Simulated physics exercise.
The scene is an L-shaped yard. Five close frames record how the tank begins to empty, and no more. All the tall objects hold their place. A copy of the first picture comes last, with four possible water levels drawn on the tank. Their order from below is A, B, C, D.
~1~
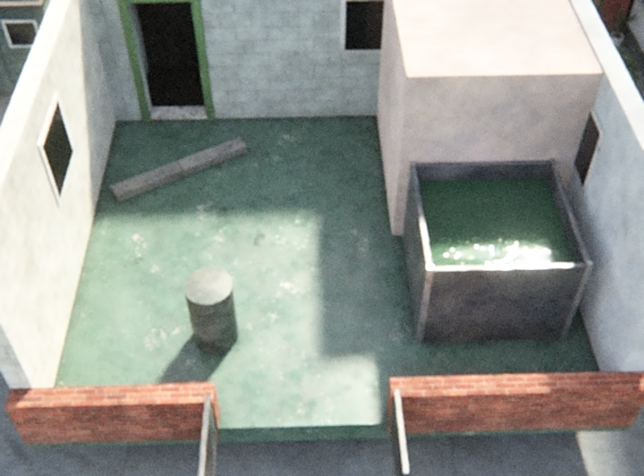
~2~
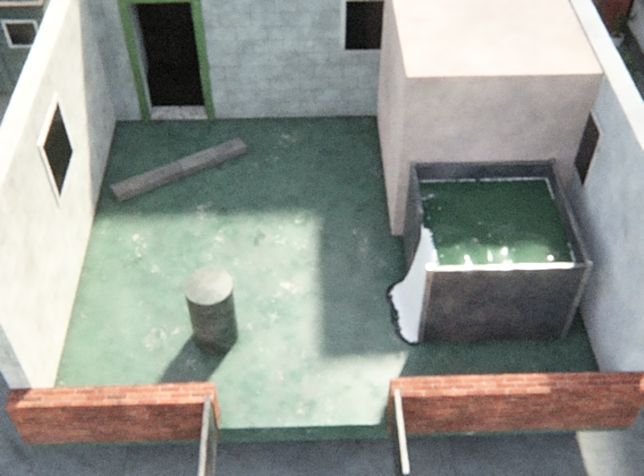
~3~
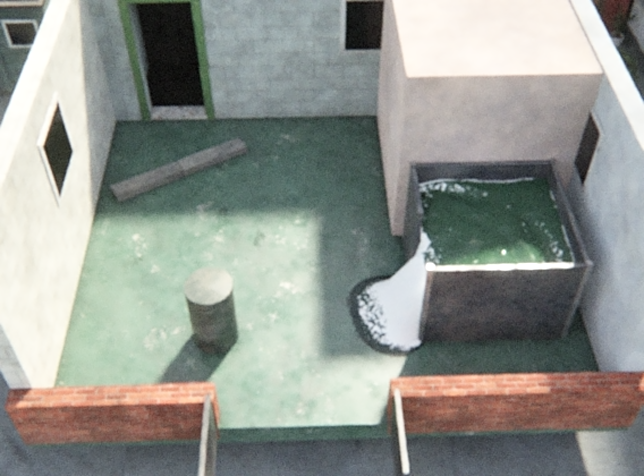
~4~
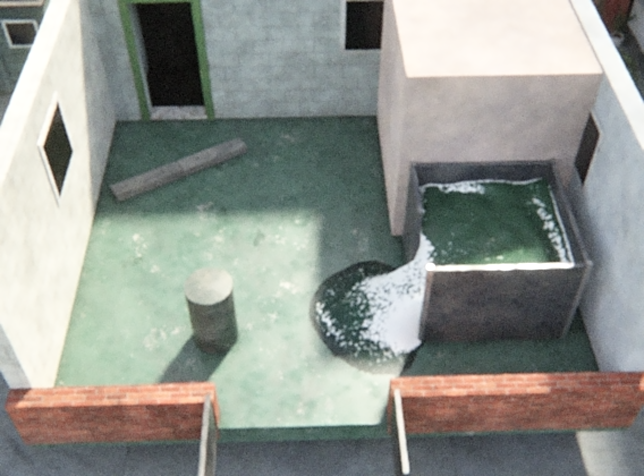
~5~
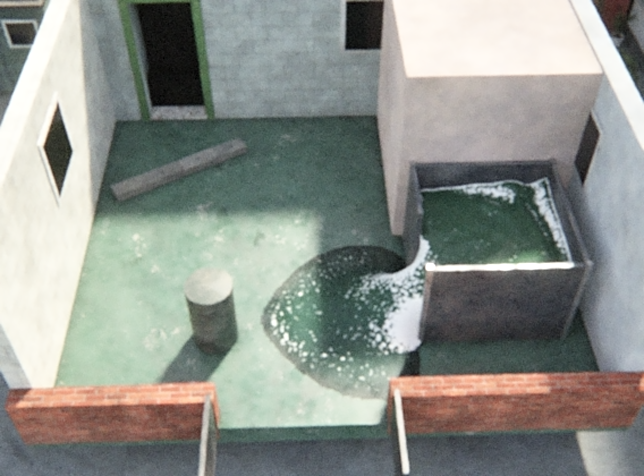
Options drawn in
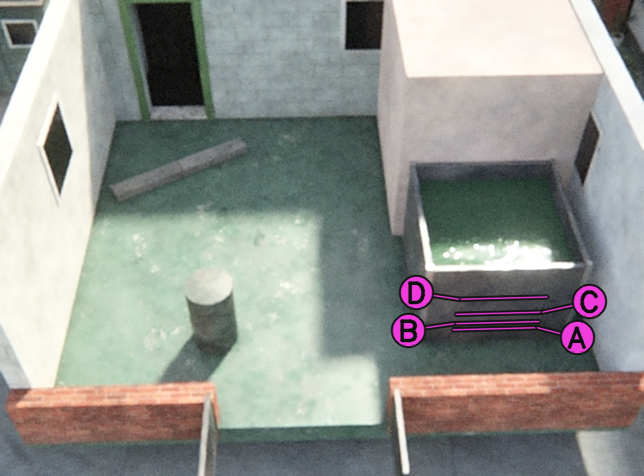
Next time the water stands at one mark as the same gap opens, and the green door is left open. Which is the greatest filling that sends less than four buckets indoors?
Go for D.
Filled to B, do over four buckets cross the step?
No, not at all.
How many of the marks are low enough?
All of the four.
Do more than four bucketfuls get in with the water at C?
No, that is safe.
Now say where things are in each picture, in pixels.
The first picture shows water in the tank at rest, its middle at (492, 226); foot of the green doorway at (179, 119); open gate at (302, 378).
The second picture shows front seen at (416, 342), 1 % of the ground wet.
The third picture shows front seen at (357, 293), 3 % of the ground wet.
The fourth picture shows front seen at (316, 306), 7 % of the ground wet.
The fifth picture shows front seen at (272, 329), 13 % of the ground wet.
On the marked copy, A at (495, 328); B at (496, 322); C at (499, 313); D at (503, 298); from the bottom up A, B, C, D.
With A, nothing gets over.
With B, nothing gets over.
With C, nothing gets over.
With D, a bucket or two gets in.
